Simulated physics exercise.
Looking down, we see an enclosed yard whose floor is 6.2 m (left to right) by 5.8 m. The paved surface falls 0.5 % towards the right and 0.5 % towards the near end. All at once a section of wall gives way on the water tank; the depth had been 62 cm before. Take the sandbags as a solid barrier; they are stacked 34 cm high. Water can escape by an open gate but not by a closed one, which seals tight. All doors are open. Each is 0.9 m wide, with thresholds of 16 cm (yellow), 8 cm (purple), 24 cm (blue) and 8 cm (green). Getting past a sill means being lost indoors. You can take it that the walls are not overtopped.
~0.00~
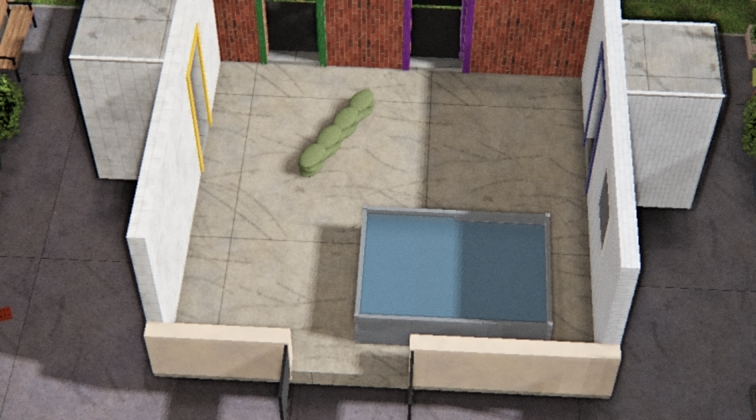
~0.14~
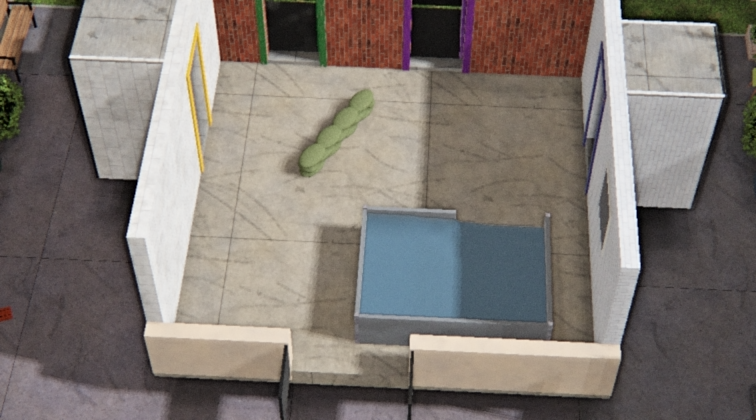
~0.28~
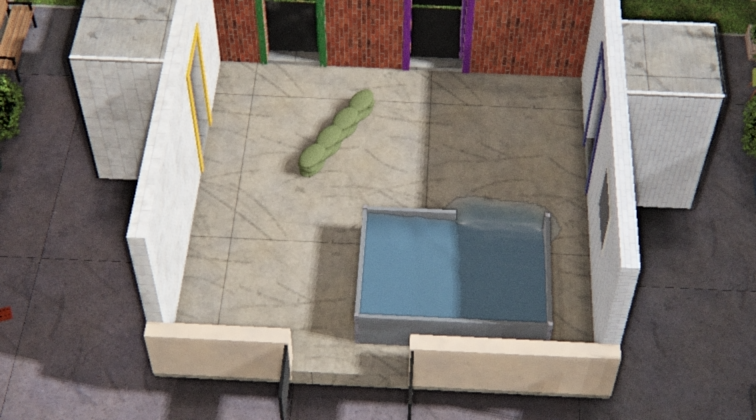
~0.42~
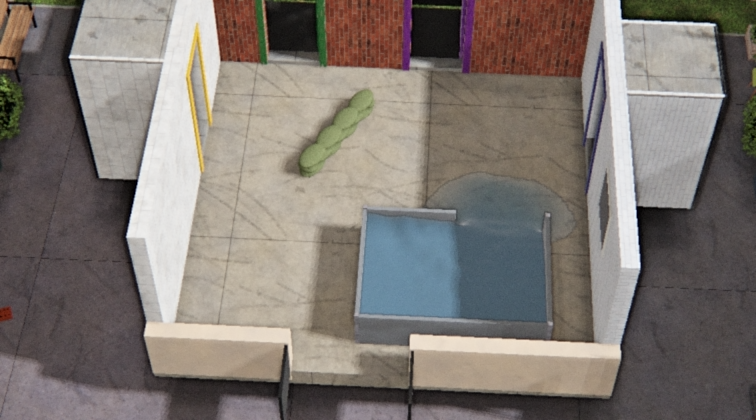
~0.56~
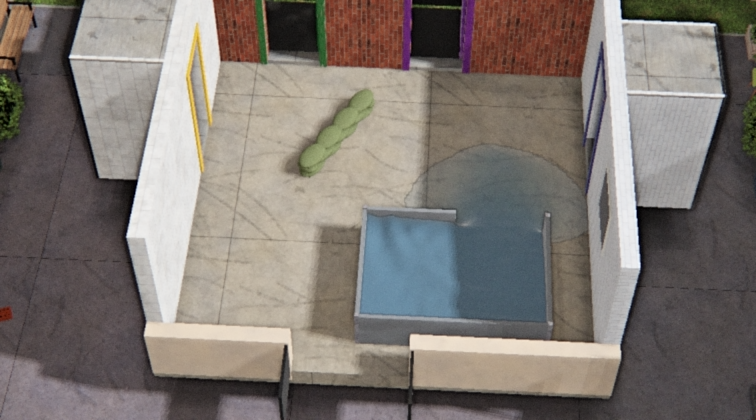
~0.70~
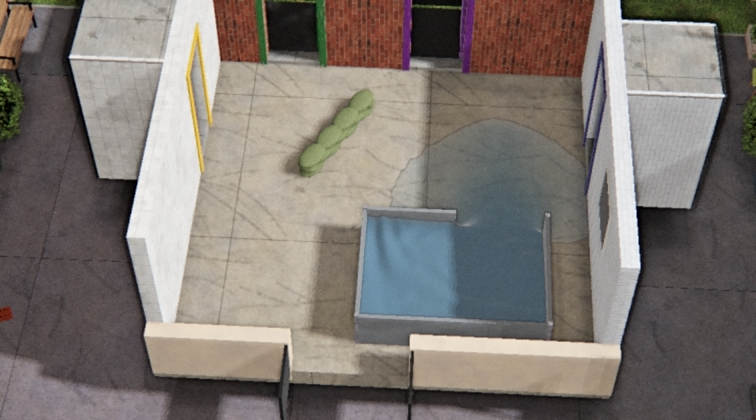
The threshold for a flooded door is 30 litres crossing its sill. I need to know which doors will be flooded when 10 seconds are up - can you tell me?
The yellow door will most likely respect the limit; the purple door will most likely bust the limit; the blue door will most likely respect the limit; the green door will most likely respect the limit.
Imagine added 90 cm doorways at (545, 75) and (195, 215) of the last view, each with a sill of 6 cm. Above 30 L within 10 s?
In turn: Beyond it, short of it.
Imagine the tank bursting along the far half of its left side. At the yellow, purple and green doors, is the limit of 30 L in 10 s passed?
Then yellow does not exceed it, purple does not exceed it, green exceeds it.
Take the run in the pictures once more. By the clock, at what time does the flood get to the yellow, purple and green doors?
Yellow = 4.5 s, purple = 1.3 s, green = 2.6 s.
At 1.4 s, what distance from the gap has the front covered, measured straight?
About 3.8 m out.
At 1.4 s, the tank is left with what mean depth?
It averages close to 45 centimetres.
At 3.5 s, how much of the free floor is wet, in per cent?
Wet share: About 45 %.
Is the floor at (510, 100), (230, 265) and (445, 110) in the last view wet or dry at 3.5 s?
Listed in turn: Swamped / spared so far / swamped.
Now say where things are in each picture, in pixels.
Still water, 62 cm deep, in the water tank at (455, 267), in the first frame.
Water pours out on the water tank's far side and has run 0.7 m, to a hidden place; typically 9 cm deep outside, 62 cm at the water tank's back, in the second frame.
Water pours out on the water tank's far side and has run 1.0 m, to (455, 205); typically 11 cm deep outside, 62 cm at the water tank's back, in the third frame.
Water pours out on the water tank's far side and has run 1.4 m, to (474, 176); typically 8 cm deep outside, 62 cm at the water tank's back, in the fourth frame.
The front is at (482, 148), 1.9 m from the gap on the water tank's far side; 3.8 m2 of floor is under water; 62 cm left at the back of the water tank, in the fifth frame.
The front is at (511, 125), 2.5 m from the gap on the water tank's far side; 5.4 m2 of floor is under water; 56 cm left at the back of the water tank, in the sixth frame.
After 1.4 s water covers 35 % of the floor and is deepest (38 cm) near (516, 238); yellow door not reached, purple door 9 cm at the sill, 0 L in, blue door 23 cm at the sill, 0 L in, green door not reached.
After 2.2 s water covers 35 % of the floor and is deepest (48 cm) near (567, 80); yellow door not reached, purple door 21 cm at the sill, 31 L in, blue door 23 cm at the sill, 0 L in, green door not reached.
After 3.5 s water covers 45 % of the floor and is deepest (31 cm) near (559, 135); yellow door not reached, purple door 18 cm at the sill, 104 L in, blue door 16 cm at the sill, 1 L in, green door 5 cm at the sill, 0 L in.
After 6.0 s water covers 85 % of the floor and is deepest (20 cm) near (409, 73); yellow door 12 cm at the sill, 0 L in, purple door 13 cm at the sill, 145 L in, blue door 17 cm at the sill, 1 L in, green door 7 cm at the sill, 2 L in.
After 10.0 s water covers 95 % of the floor and is deepest (16 cm) near (171, 350); yellow door 6 cm at the sill, 0 L in, purple door 9 cm at the sill, 183 L in, blue door 10 cm at the sill, 1 L in, green door 5 cm at the sill, 4 L in.
